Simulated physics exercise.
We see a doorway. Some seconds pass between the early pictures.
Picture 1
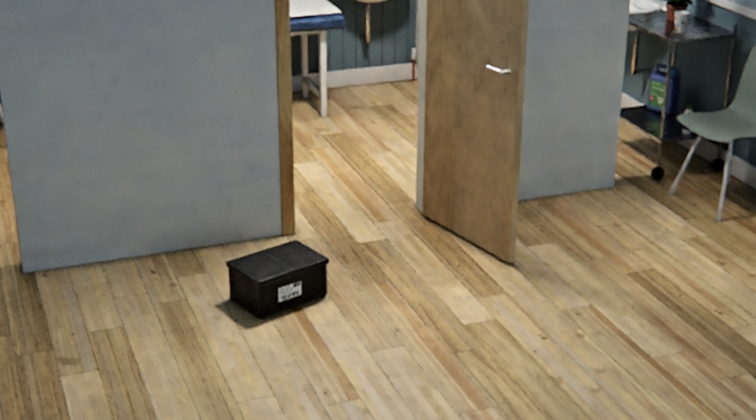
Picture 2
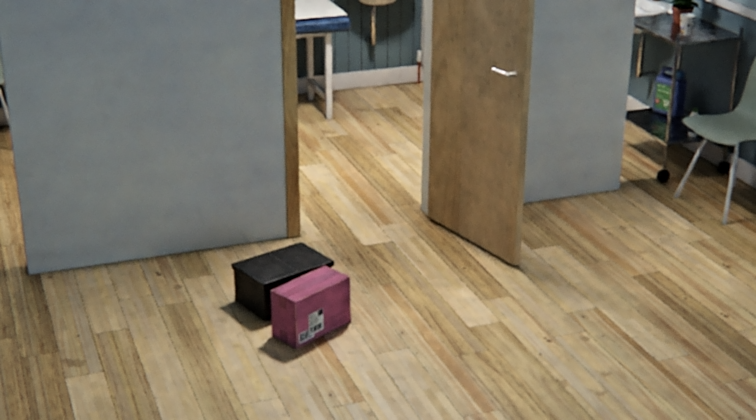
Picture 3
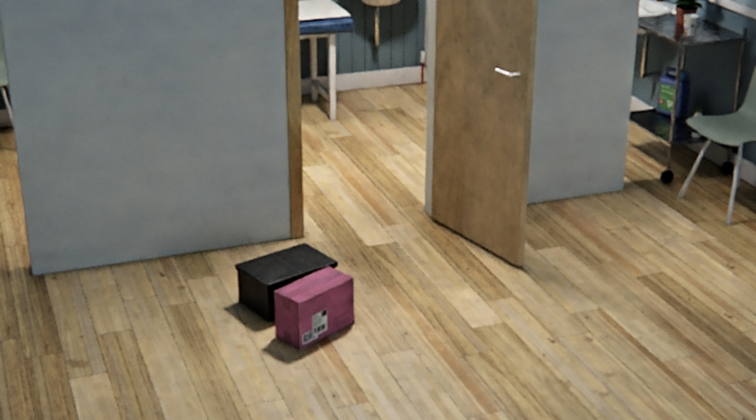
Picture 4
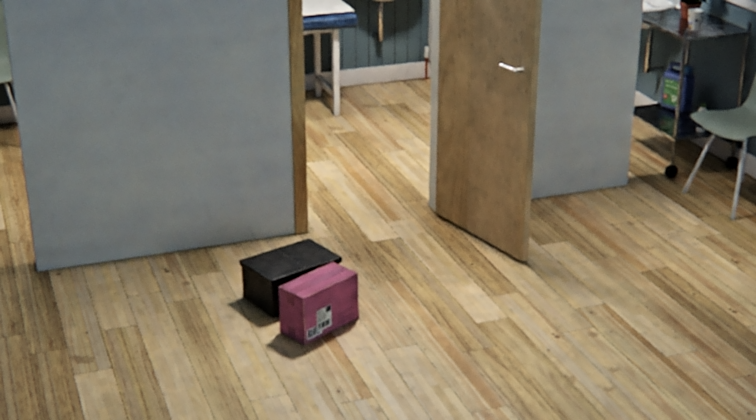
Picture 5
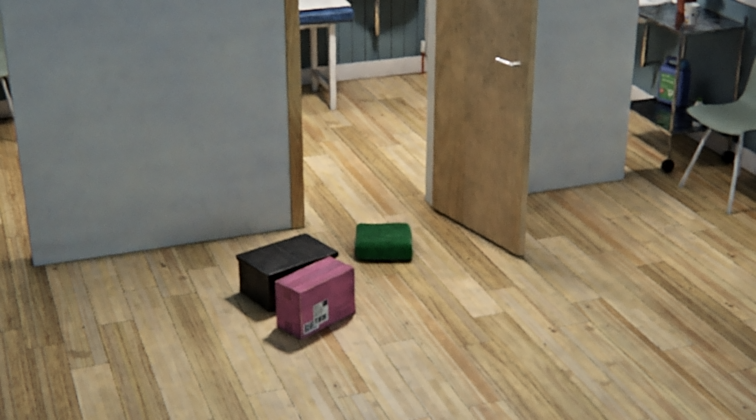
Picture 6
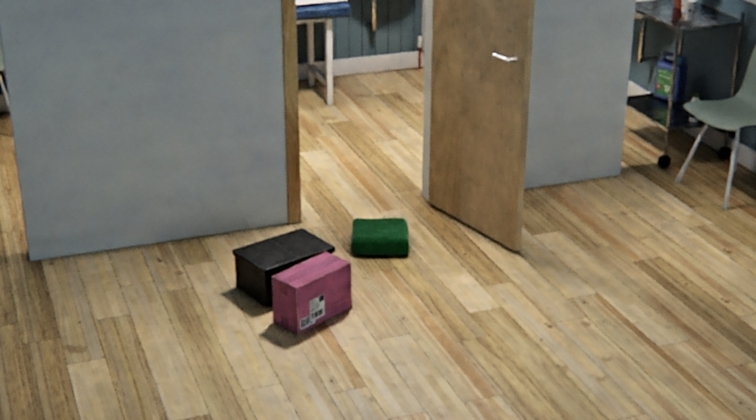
Black tote sitting on a wooden floor near an open door, a pink parcel appearing beside it, then a green cushion.
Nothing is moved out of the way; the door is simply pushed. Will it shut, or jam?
Here the door stops short.
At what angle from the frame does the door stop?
Some 25° open.
Then, 1.20 s past the last view, door at 56°; green cushion displaced a little near (373, 235).
Then, 1.60 s past the last view, door at 37°; green cushion displaced about its own width near (345, 227).
Finally, door at 23°; moved from the start, green cushion; the other 2 still in place. Final places as the last picture's camera would see them, green cushion near (326, 218).
